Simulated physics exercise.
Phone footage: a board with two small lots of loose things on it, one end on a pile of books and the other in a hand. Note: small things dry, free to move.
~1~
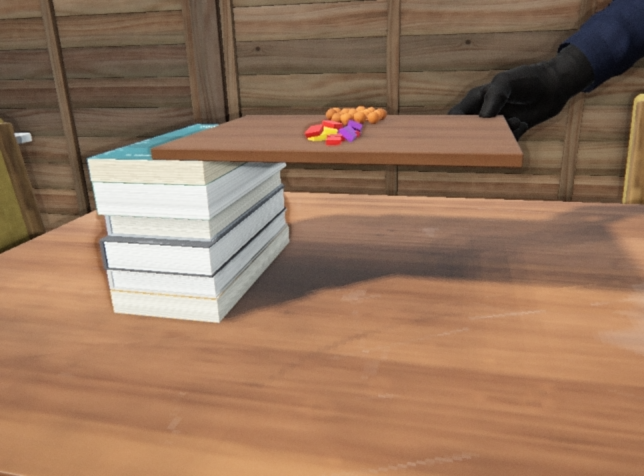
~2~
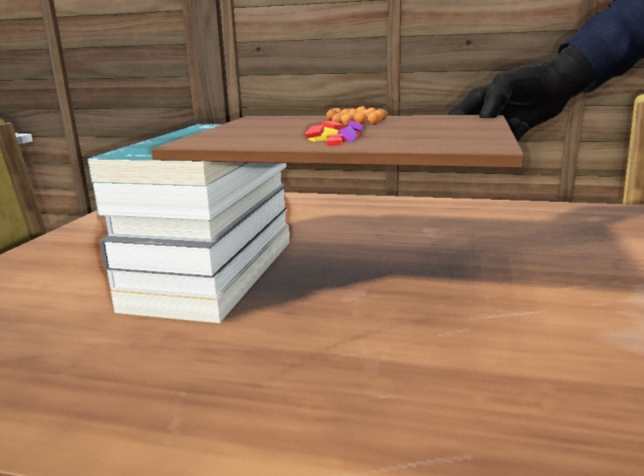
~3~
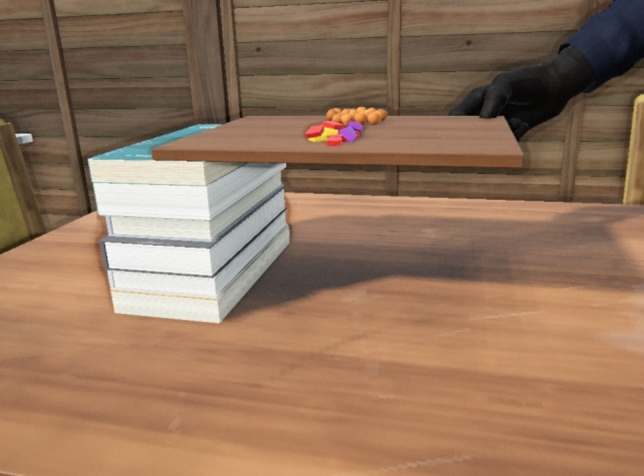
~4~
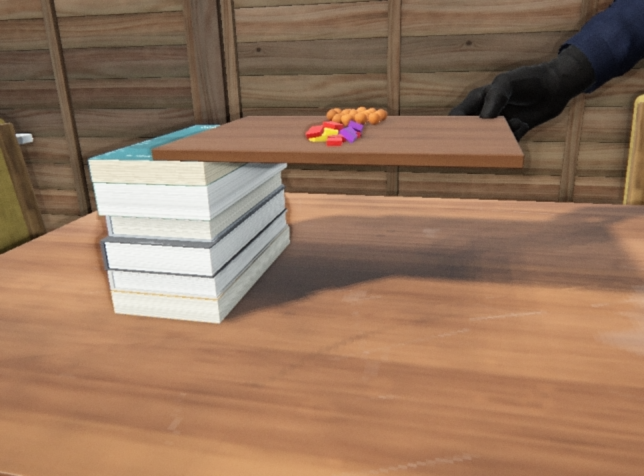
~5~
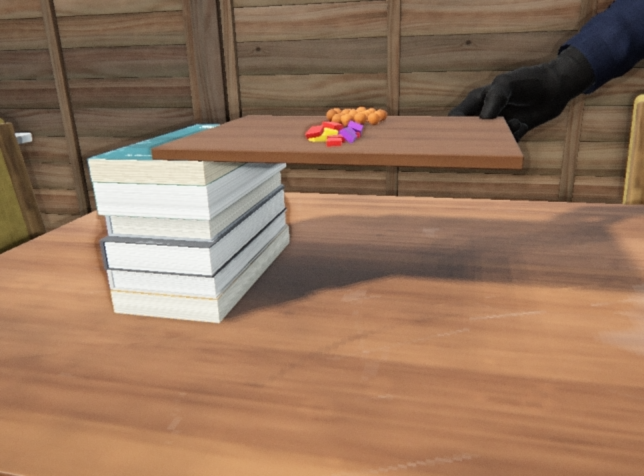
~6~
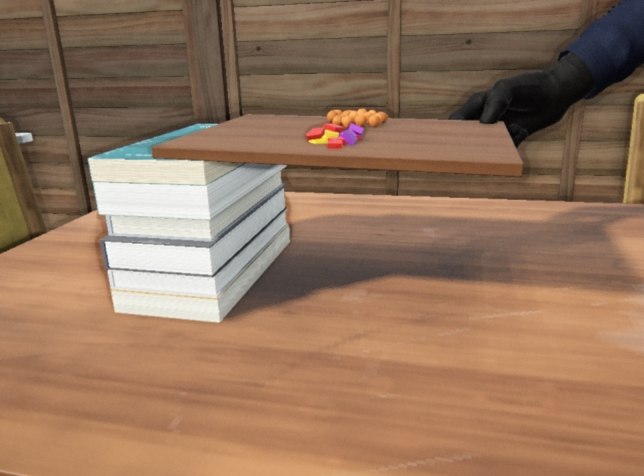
The clip opens on a wooden board with one end on a stack of books at left and the other in a dark-gloved hand, carrying colorful little pieces in front and orange-brown ones behind. The board stays level at first, then the hand lowers its end very slightly, while both handfuls stay put.
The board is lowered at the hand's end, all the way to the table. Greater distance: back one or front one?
I expect the one more distant from us will go farther.
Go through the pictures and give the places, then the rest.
Held end of the board at (510, 158), level; book pile at (200, 149), tall, over half the board's length; front handful at (329, 131), a few mosaic tiles; back handful at (354, 116), a few coated peanuts, in the first frame.
Held end of the board at (510, 159), level; back handful at (355, 116), in the second frame.
Held end of the board at (510, 159), level; front handful at (330, 132), in the third frame.
Held end of the board at (511, 159), level; back handful at (355, 116), in the fourth frame.
Held end of the board at (510, 160), level; front handful at (330, 132), in the fifth frame.
Held end of the board at (510, 167), down by 2°; book pile at (201, 149); front handful at (331, 134), not moving; back handful at (355, 118), not moving, in the sixth frame.
Then, 0.45 s after the last picture, board sloping at 11°; front handful all still on the board; back handful all still on the board.
Then, 1.02 s after the last picture, board sloping at 24°; front handful all still on the board; back handful mostly less than half a board's length out.
Then, 1.64 s after the last picture, board sloping at 37°; front handful mostly at the foot of the board; back handful mostly up to a board's length out.
At rest, board resting at 37°; front handful mostly at the foot of the board; back handful mostly up to a board's length out; the back handful has gone farther.
